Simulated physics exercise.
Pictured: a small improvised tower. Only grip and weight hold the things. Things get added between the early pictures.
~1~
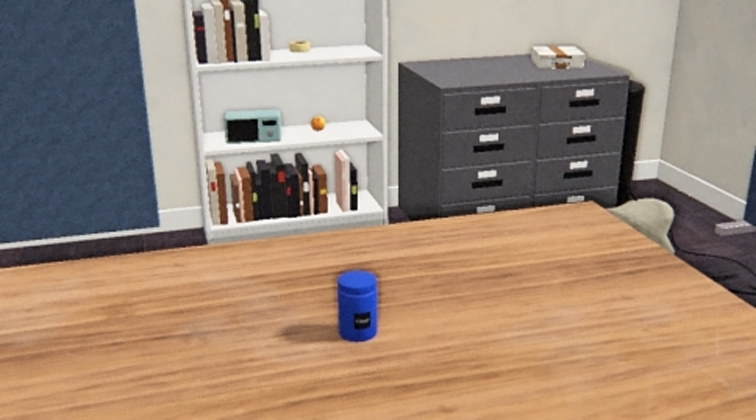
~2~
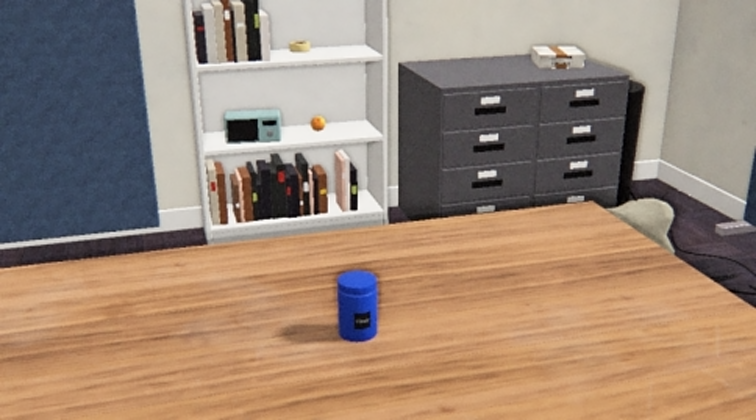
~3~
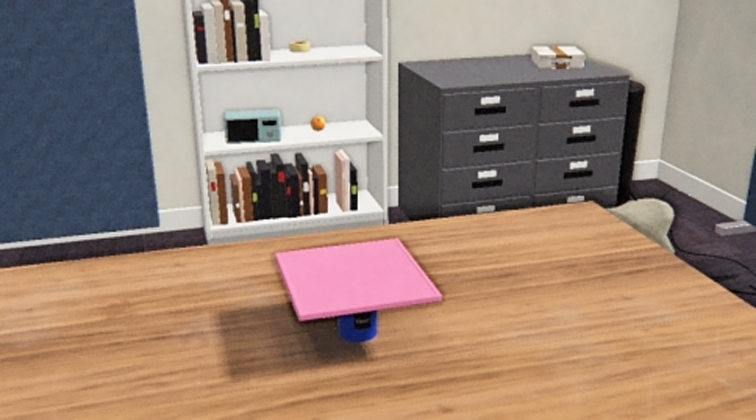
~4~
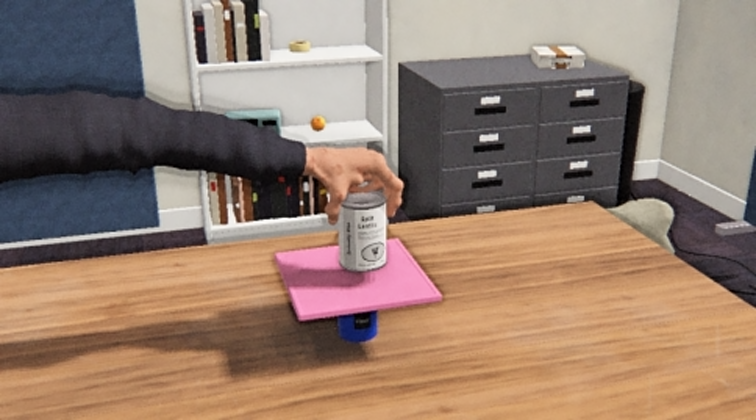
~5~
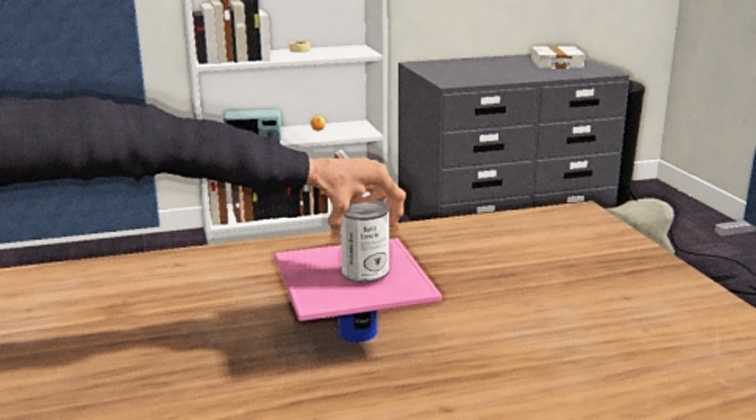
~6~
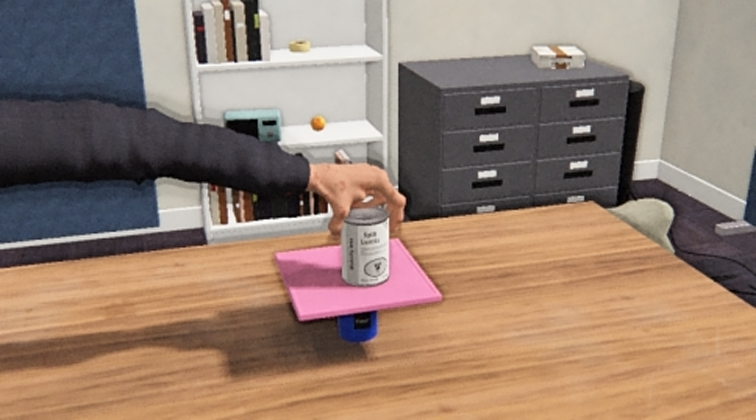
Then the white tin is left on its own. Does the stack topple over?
No - my guess is the stack will be secure.
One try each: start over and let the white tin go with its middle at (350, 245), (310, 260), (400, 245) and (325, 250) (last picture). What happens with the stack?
The first time it stays standing, the second time it collapses, the third time it collapses, and the fourth time it collapses.
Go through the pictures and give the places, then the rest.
The last thing is not in view yet; blue jar (358, 306), in the first picture.
The last thing is not in view yet; blue jar (358, 306), in the second picture.
The last thing is not in view yet, in the third picture.
On its way; white tin (362, 231), in the fourth picture.
On its way; white tin (365, 240), in the fifth picture.
Set down, still held; white tin (365, 246), in the sixth picture.
Then, 0.20 s past the last view, nothing moves.
Then, 0.40 s past the last view, white tin resting near (365, 246).
Finally, all 3 still in place. Final places as the last picture's camera would see them, white tin near (365, 246). The stack stays up.
